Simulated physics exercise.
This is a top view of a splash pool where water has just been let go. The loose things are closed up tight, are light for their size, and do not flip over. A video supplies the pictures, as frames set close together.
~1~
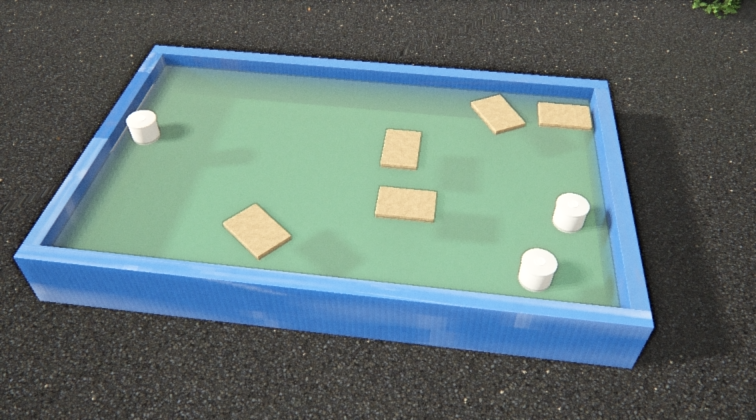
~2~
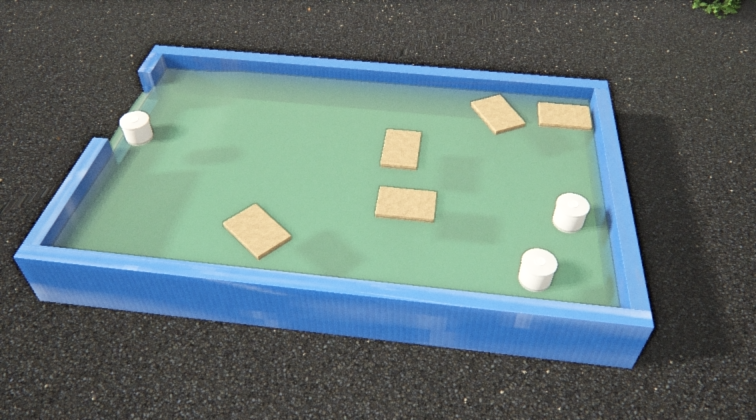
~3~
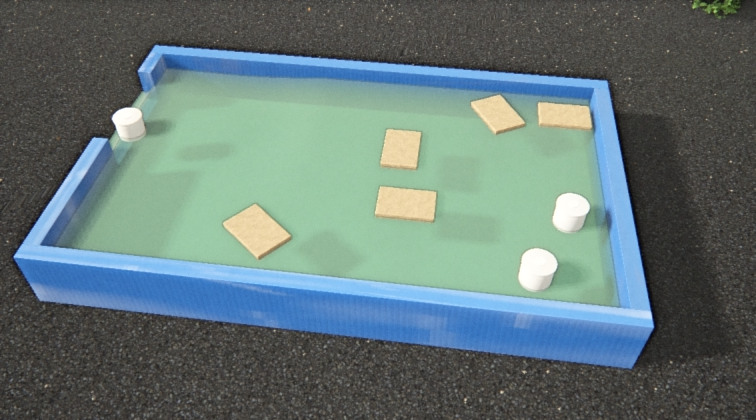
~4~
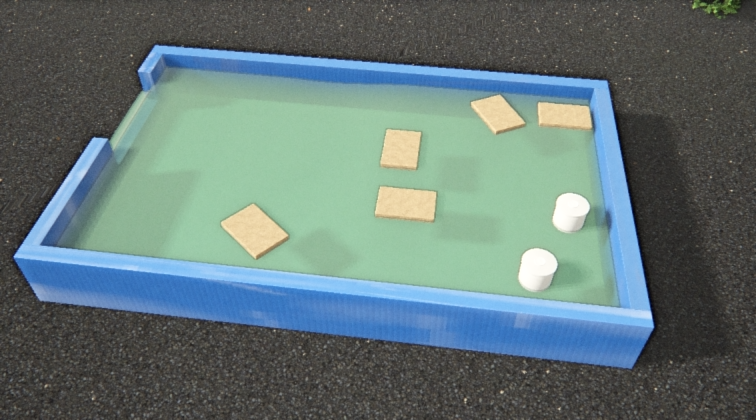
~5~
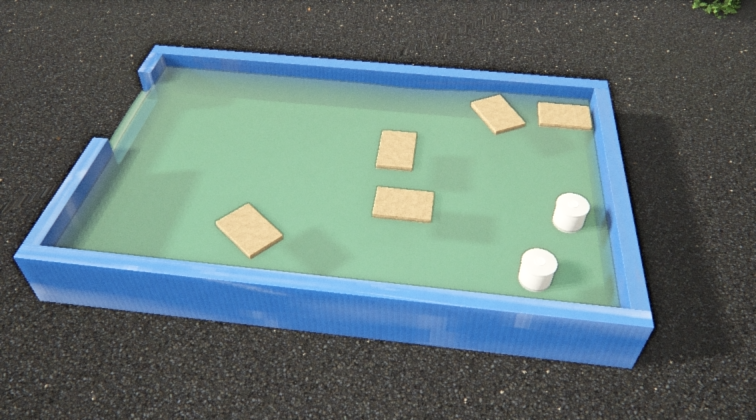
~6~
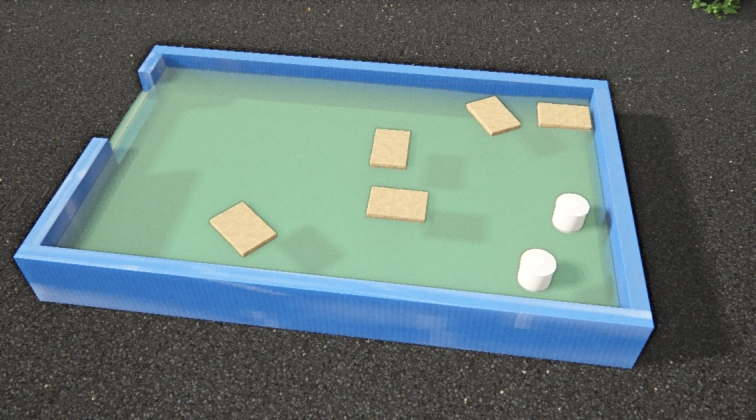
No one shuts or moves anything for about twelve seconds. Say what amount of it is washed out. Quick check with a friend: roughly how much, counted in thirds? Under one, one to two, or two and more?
Under one third.
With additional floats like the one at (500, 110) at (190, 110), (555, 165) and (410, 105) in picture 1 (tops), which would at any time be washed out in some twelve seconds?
In order, the first is escaping, the second never leaving, the third never leaving.
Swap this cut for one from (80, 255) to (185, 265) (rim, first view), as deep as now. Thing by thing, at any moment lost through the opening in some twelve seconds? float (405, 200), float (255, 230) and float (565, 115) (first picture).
Object one: Remains; object two: Leaves; object three: Remains.
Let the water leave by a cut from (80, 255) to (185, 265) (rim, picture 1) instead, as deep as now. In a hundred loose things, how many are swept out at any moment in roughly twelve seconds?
I'd put it near 10 per cent.
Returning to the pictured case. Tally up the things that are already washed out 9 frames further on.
That makes 1.
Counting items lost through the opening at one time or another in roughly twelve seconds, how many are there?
By my count, 1.
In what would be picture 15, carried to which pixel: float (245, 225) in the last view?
It should be near (217, 221).
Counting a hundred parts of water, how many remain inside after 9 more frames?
Some 84 per cent.
A moment on, 1 of 8 are out; 7 afloat.
Next, 1 of 8 are out; 7 afloat.
Later, 1 of 8 are out; 7 afloat.
In the end, 1 of 8 are out; 7 afloat.
